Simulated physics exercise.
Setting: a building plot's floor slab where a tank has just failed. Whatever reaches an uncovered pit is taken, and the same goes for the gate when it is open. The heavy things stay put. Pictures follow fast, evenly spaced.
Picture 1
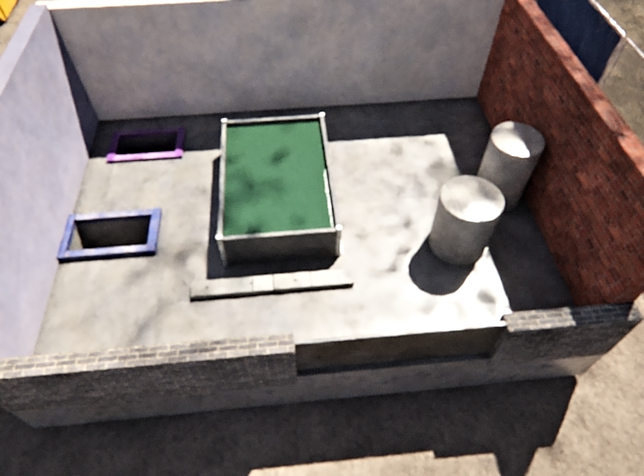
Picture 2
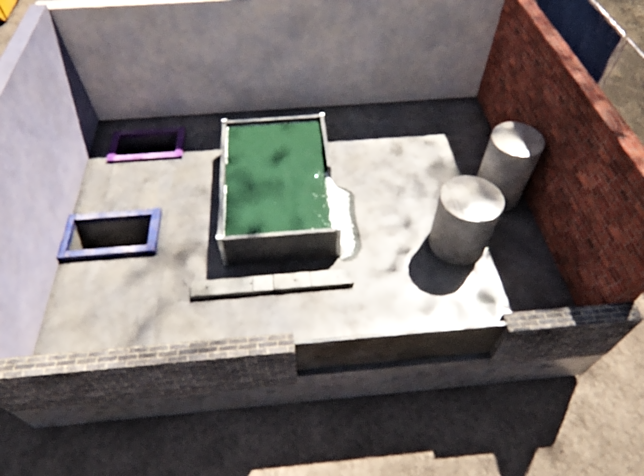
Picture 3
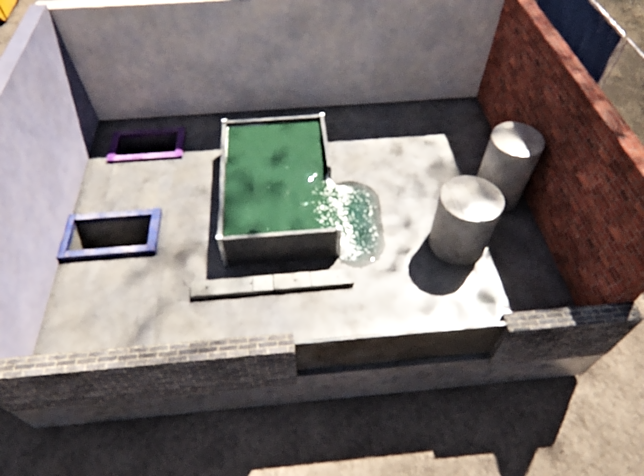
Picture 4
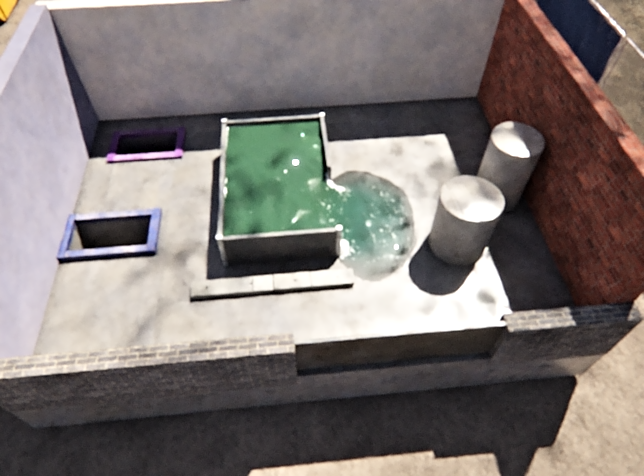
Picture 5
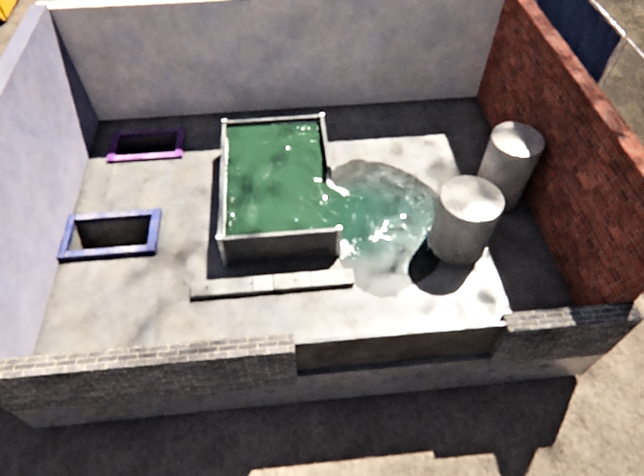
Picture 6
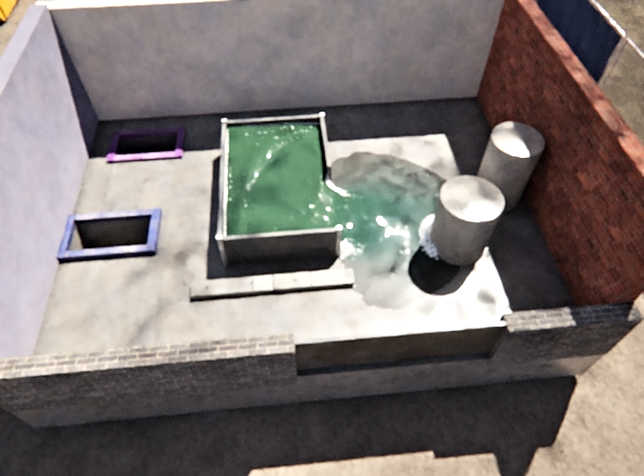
On a walled concrete slab, green water bursts through the right side of a rectangular tank, spreading outward and reaching a grey cylinder.
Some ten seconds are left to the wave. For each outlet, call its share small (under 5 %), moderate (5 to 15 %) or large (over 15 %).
The gate - small, the purple pit - small, the blue pit - small.
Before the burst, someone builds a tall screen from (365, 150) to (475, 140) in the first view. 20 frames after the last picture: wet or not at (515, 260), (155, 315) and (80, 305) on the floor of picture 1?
Taken in turn, the three points are soaked, unsoaked and unsoaked.
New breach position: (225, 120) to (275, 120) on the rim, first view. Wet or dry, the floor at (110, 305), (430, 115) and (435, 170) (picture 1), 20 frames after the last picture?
Going point by point: Left unwetted, waterlogged, waterlogged.
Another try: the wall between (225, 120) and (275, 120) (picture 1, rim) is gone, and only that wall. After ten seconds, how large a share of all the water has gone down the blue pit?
That would be blue at 4 percent.
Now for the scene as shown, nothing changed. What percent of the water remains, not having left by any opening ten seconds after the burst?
Estimate: Near 98 %.
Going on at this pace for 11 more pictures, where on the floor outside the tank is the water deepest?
I'd point to about (582, 332).
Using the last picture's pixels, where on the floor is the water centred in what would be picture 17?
About (352, 214) in the last view.
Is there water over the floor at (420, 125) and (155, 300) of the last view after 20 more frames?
Readings, in sequence: Waterlogged then unreached.
A moment on, water covers 25 % of the floor; the gate 0 %, the purple pit 0 %, the blue pit 0 %.
Next, water covers 30 % of the floor; the gate 0 %, the purple pit 0 %, the blue pit 0 %.
Then, water covers 45 % of the floor; the gate 0 %, the purple pit 0 %, the blue pit 0 %.
Later, water covers 70 % of the floor; the gate 0 %, the purple pit 0 %, the blue pit 0 %.
In the end, water covers 90 % of the floor; the gate 0 %, the purple pit 3 %, the blue pit 0 %.
